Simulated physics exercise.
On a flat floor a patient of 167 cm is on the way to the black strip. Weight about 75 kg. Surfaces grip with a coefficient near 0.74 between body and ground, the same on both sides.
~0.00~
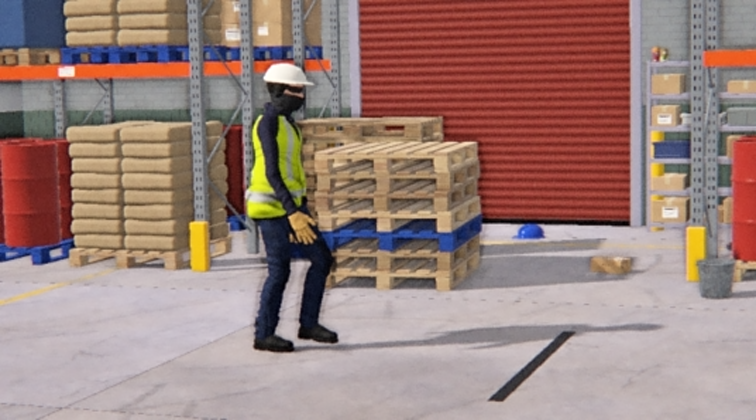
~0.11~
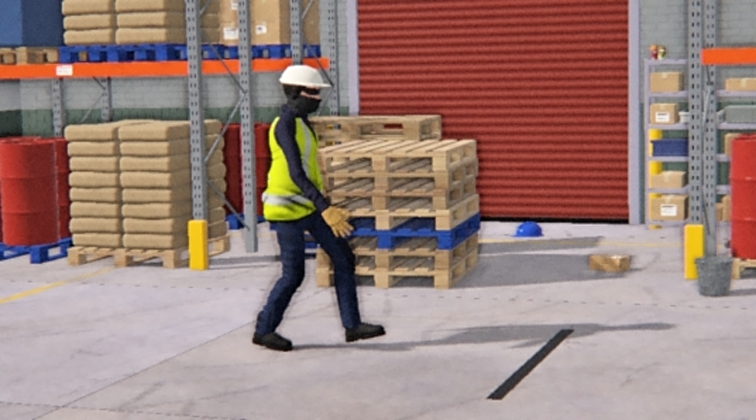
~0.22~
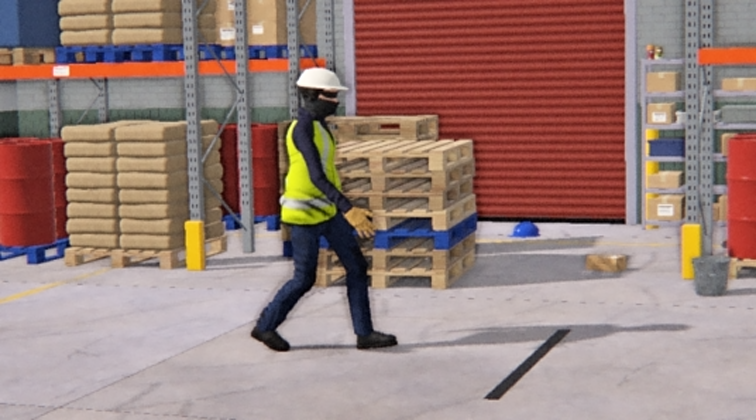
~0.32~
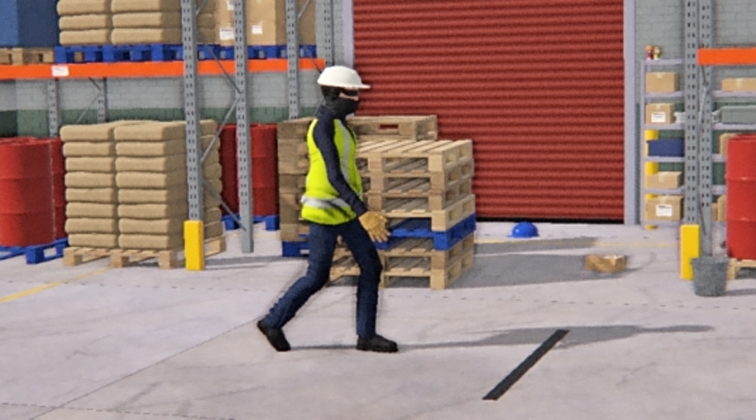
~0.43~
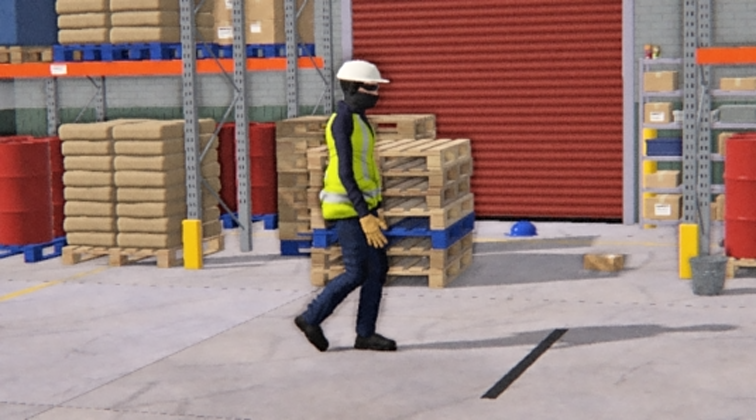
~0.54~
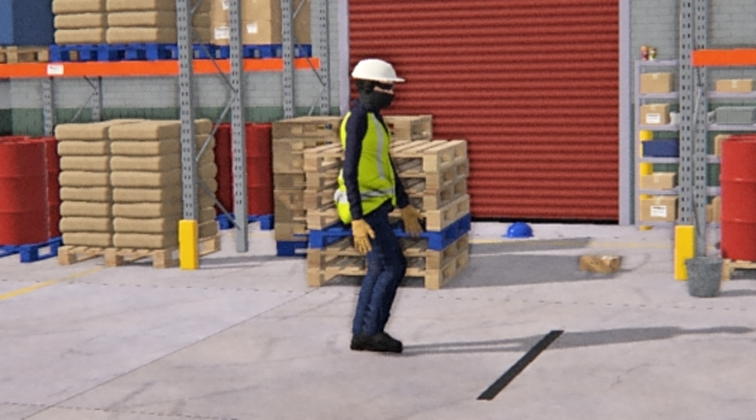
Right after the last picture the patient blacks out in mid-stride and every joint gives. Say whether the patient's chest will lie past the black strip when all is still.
In the end the patient's chest fails to pass the black strip.
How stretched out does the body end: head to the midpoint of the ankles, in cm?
Some 60 cm apart.
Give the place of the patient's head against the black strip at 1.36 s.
Some 35 cm short of it.
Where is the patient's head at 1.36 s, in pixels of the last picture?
Around (446, 296).
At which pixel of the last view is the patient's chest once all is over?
Near (396, 341).
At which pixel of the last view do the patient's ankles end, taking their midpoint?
At about (421, 344).
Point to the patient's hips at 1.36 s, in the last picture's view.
Around (394, 333).
After 0.81 s the patient's chest is 65 cm short of the black strip, near (411, 195) in the last picture's view; the patient's head 62 cm short of the black strip.
After 1.06 s the patient's chest is 52 cm short of the black strip, near (428, 260) in the last picture's view; the patient's head 31 cm short of the black strip.
After 1.36 s the patient's chest is 56 cm short of the black strip, near (403, 310) in the last picture's view; the patient's head 34 cm short of the black strip.
Final state at 3.4 s, patient's hips stop short of the black strip; patient's head stops short of the black strip; patient's chest stops short of the black strip.
